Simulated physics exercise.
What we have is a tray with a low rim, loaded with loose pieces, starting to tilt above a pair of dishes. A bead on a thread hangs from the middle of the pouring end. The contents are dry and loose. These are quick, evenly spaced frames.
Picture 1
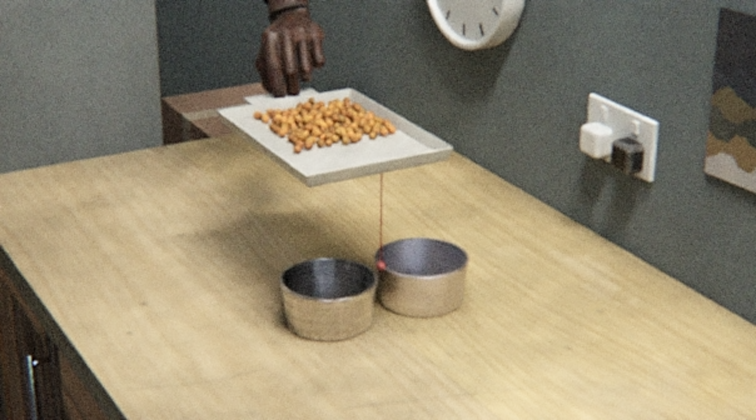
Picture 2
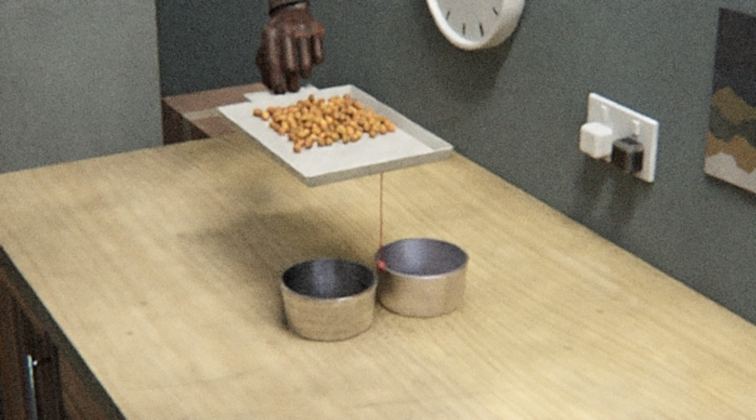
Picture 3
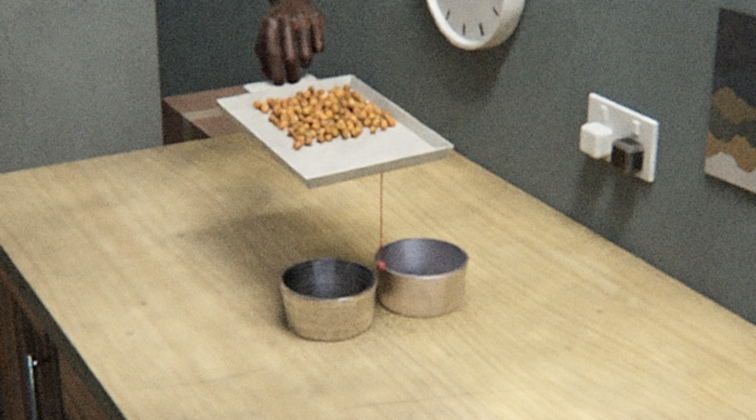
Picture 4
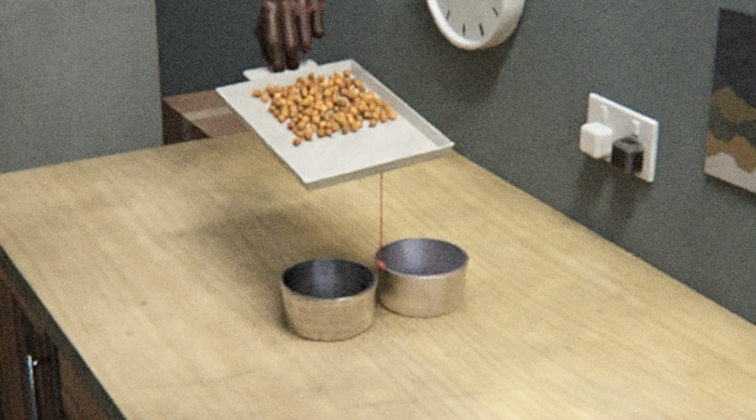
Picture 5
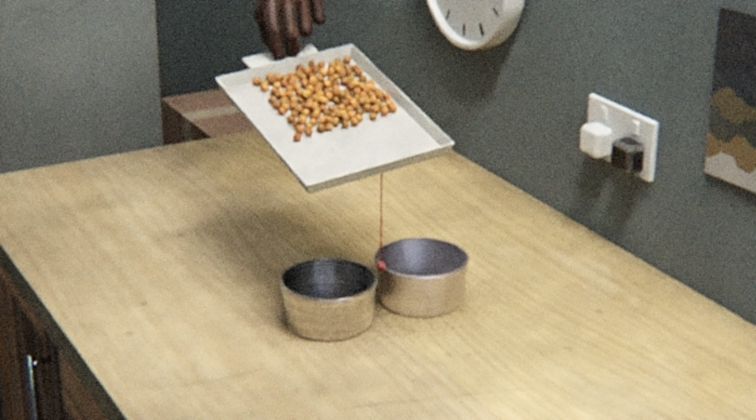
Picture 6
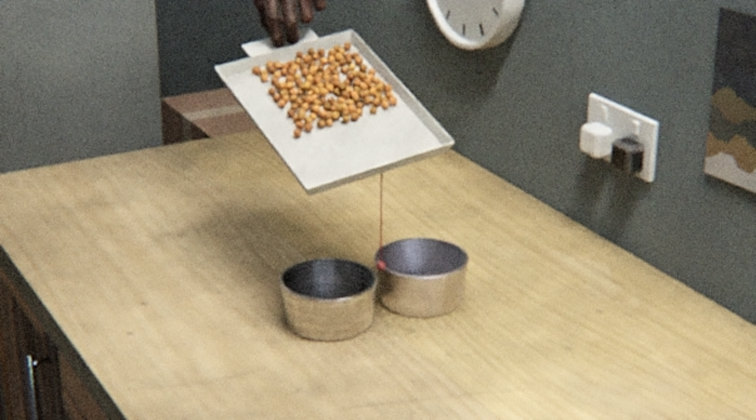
A pale wooden counter against dark grey-green walls, with a clock, a socket holding white and black plugs, and part of a picture, is seen from above at an angle. A brown hand grips a light grey tray of orange-brown roasted chickpeas above two metal dishes, a red bead hanging on a thread. The hand raises the tray's back edge, gradually steepening it toward its lower left corner.
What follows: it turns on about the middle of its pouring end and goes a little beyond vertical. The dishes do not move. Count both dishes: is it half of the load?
The two hold less than half of the load.
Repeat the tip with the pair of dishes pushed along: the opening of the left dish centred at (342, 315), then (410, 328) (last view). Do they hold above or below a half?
First above a half, then below a half.
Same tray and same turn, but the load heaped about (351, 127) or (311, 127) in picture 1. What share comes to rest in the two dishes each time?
First some 30, then 30 per cent.
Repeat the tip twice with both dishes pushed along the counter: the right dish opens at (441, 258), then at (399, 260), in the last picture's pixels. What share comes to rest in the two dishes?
Roughly 20 per cent, and 30 per cent.
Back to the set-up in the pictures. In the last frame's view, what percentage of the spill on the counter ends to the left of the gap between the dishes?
Near 70 %.
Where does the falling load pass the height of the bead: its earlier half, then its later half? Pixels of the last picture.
The first part at (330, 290); the rest at (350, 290).
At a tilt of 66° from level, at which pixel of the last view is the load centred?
Roughly at (339, 164).
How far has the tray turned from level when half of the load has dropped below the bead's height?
At about 115°.
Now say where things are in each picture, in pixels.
The first frame shows corners of the pouring end near (309, 173) and (447, 147), level; middle of the load near (329, 124), roasted chickpeas; left dish near (351, 314); right dish near (445, 291); bead on its thread near (381, 266).
The second frame shows corners of the pouring end near (309, 174) and (447, 146), level; middle of the load near (329, 122).
The third frame shows corners of the pouring end near (309, 176) and (448, 145), tipped barely, lowest at the left corner; middle of the load near (329, 115).
The fourth frame shows corners of the pouring end near (309, 179) and (448, 143), tipped a little, lowest at the left corner; middle of the load near (329, 106).
The fifth frame shows corners of the pouring end near (309, 182) and (448, 142), tipped a little, lowest at the left corner; middle of the load near (329, 97).
The sixth frame shows corners of the pouring end near (309, 185) and (449, 141), tipped clearly, lowest at the left corner; middle of the load near (329, 88); left dish near (351, 314); right dish near (445, 291).
Shortly afterwards, tray tipped steeply; the bulk on the tray; only a few outside both; a little in the air.
Next, tray tipped past a quarter turn; near two thirds on the tray; a little in the left dish; near a third outside both; only a few in the air.
Some moments later, tray tipped past a quarter turn; near a quarter in the left dish; only a few in the right dish; the bulk outside both.
In the end, tray tipped past a quarter turn; near a quarter in the left dish; only a few in the right dish; the bulk outside both.
